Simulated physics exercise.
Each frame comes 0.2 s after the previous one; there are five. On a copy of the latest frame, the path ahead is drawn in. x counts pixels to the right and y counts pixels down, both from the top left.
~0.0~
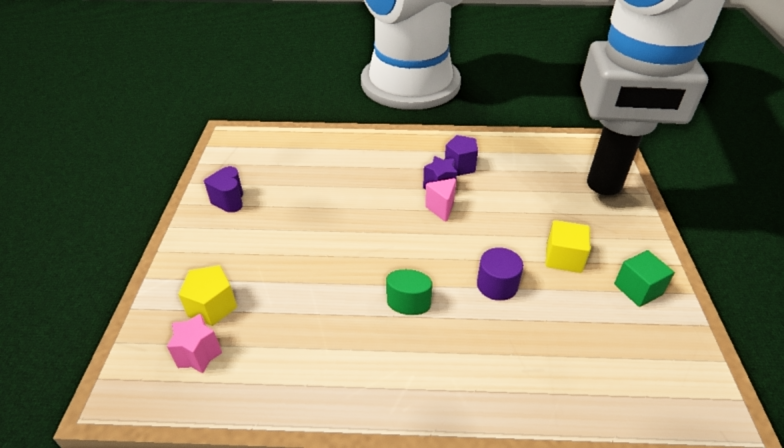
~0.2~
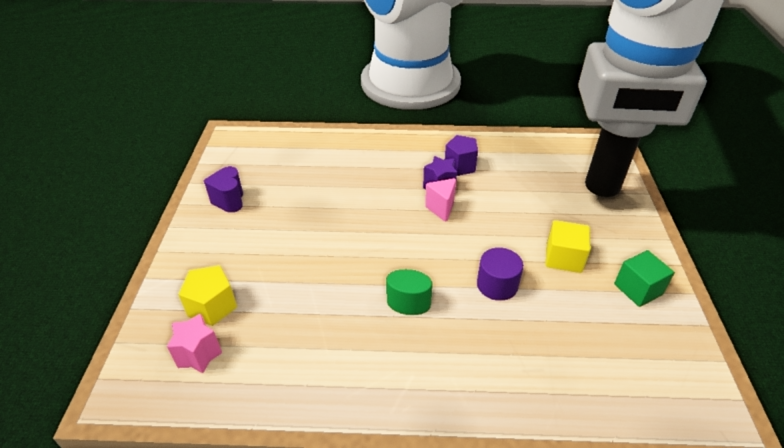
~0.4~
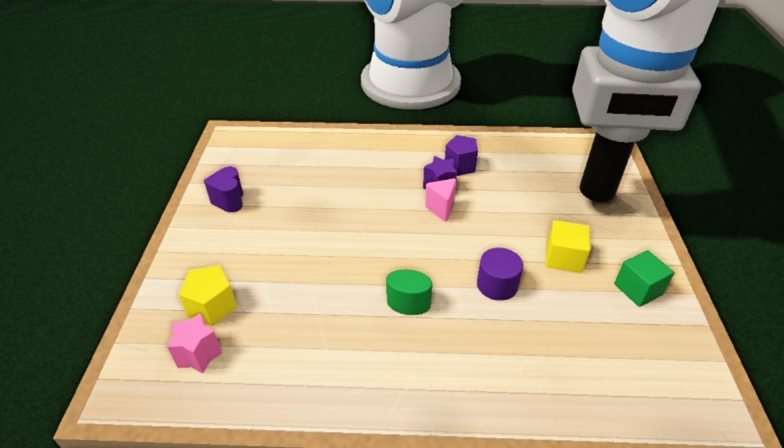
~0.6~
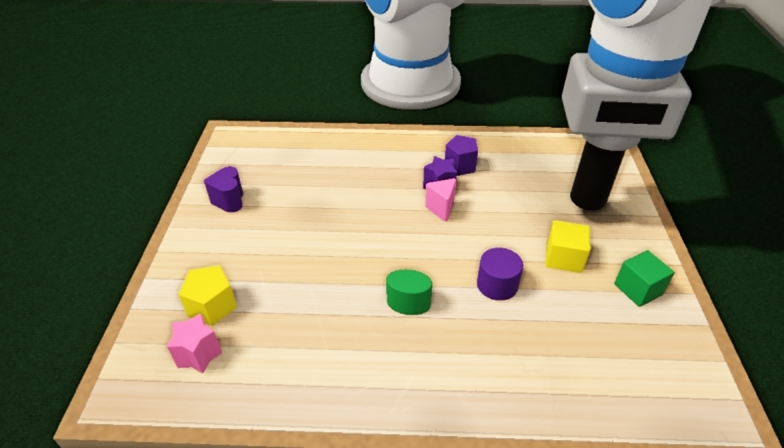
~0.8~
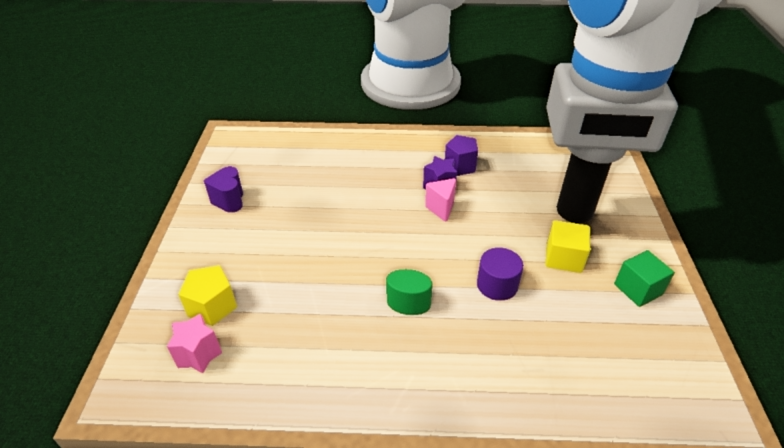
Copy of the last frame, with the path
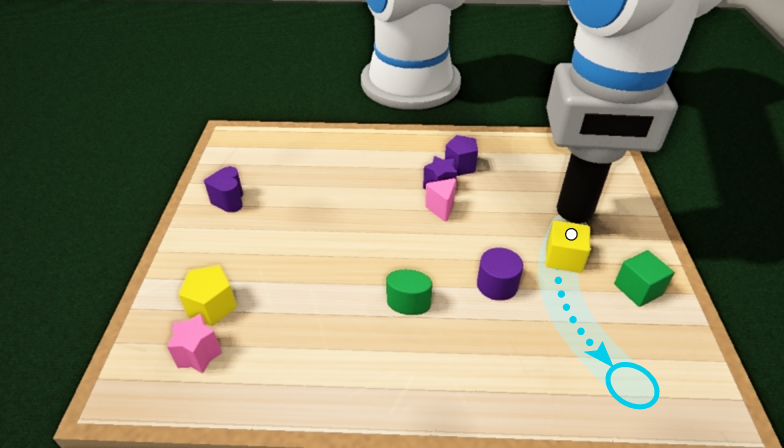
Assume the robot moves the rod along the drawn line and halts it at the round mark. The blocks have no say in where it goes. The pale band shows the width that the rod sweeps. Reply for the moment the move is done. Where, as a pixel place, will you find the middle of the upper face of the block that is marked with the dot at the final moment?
At roughly (560, 332).
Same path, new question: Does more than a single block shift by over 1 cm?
Answer: No.
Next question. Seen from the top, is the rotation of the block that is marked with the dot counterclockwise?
I believe not.
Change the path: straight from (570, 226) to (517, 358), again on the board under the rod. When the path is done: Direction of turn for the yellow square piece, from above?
It ends up turned anticlockwise.
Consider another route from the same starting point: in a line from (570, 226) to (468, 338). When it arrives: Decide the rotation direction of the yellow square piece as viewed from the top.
Looking down, my answer is that the yellow square piece rotates anticlockwise.
The drawn path runs from (570, 226) through (558, 270) and (577, 325) to (632, 385); the dot is on the yellow square piece.
The first path, step by step. One third of the way, rod (562, 256); yellow square piece (562, 276).
Two thirds of the way, rod (583, 313); yellow square piece (561, 328), turned 40° clockwise.
At the end, rod (640, 372); purple circle not moved; yellow square piece (560, 332), turned 50° clockwise.
